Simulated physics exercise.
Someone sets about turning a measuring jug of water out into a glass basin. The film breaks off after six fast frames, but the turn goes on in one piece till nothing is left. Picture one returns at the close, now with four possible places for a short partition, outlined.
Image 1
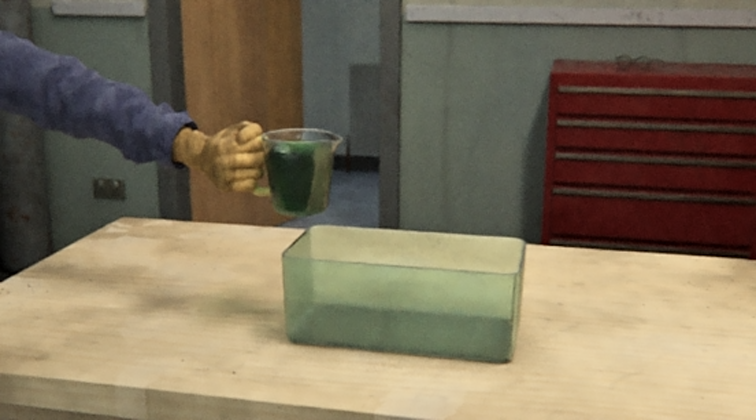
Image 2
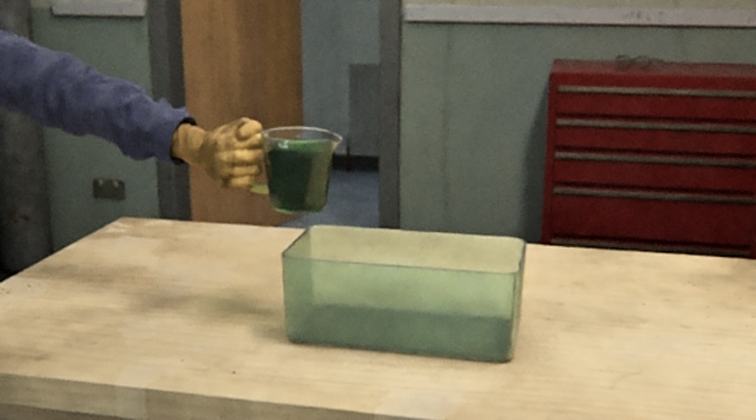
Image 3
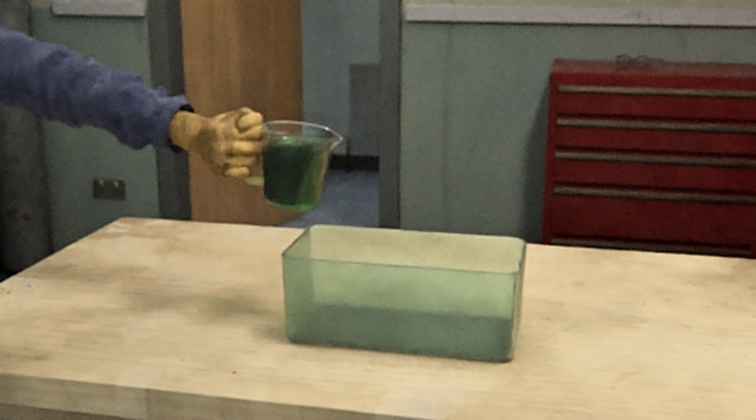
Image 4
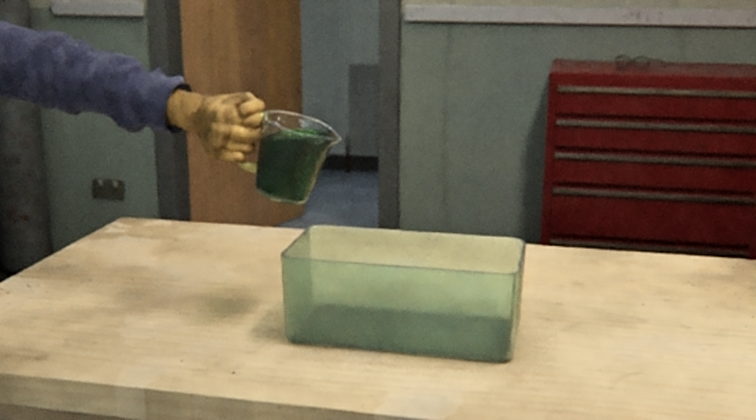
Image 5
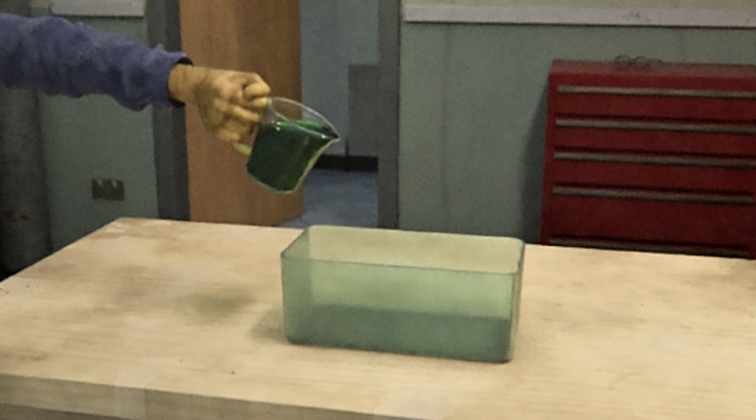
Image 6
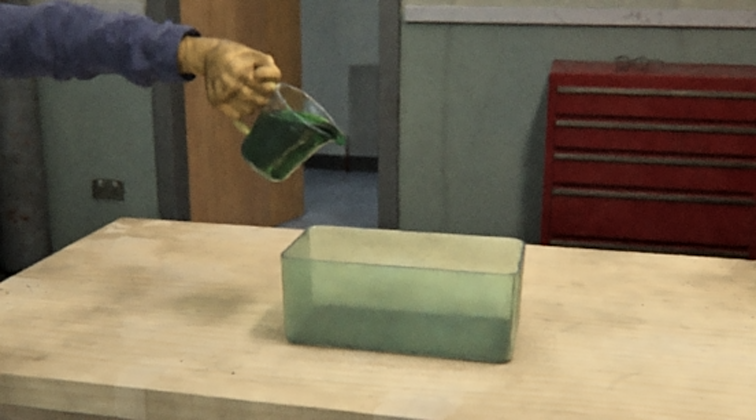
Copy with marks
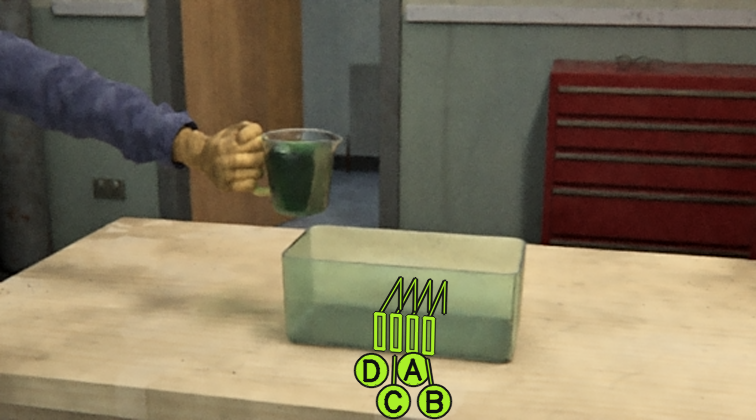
In this clip, a gloved hand holds a clear measuring jug of green liquid above a glass basin on a wooden table, then gradually tilts it to the right until the liquid reaches and just passes over its lip.
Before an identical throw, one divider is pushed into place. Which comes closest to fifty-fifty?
The best position is A.
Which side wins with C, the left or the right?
The right one.
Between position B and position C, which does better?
It is C.
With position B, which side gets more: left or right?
More ends on the left.
On the marked copy, A at (411, 358); B at (427, 359); C at (394, 356); D at (378, 354).
Choosing A, about 47 % ends left of the wall and 51 % right of it.
Choosing B, about 90 % ends left of the wall and 7 % right of it; 3 % is lost outside.
Choosing C, about 19 % ends left of the wall and 79 % right of it.
Choosing D, about 10 % ends left of the wall and 88 % right of it.
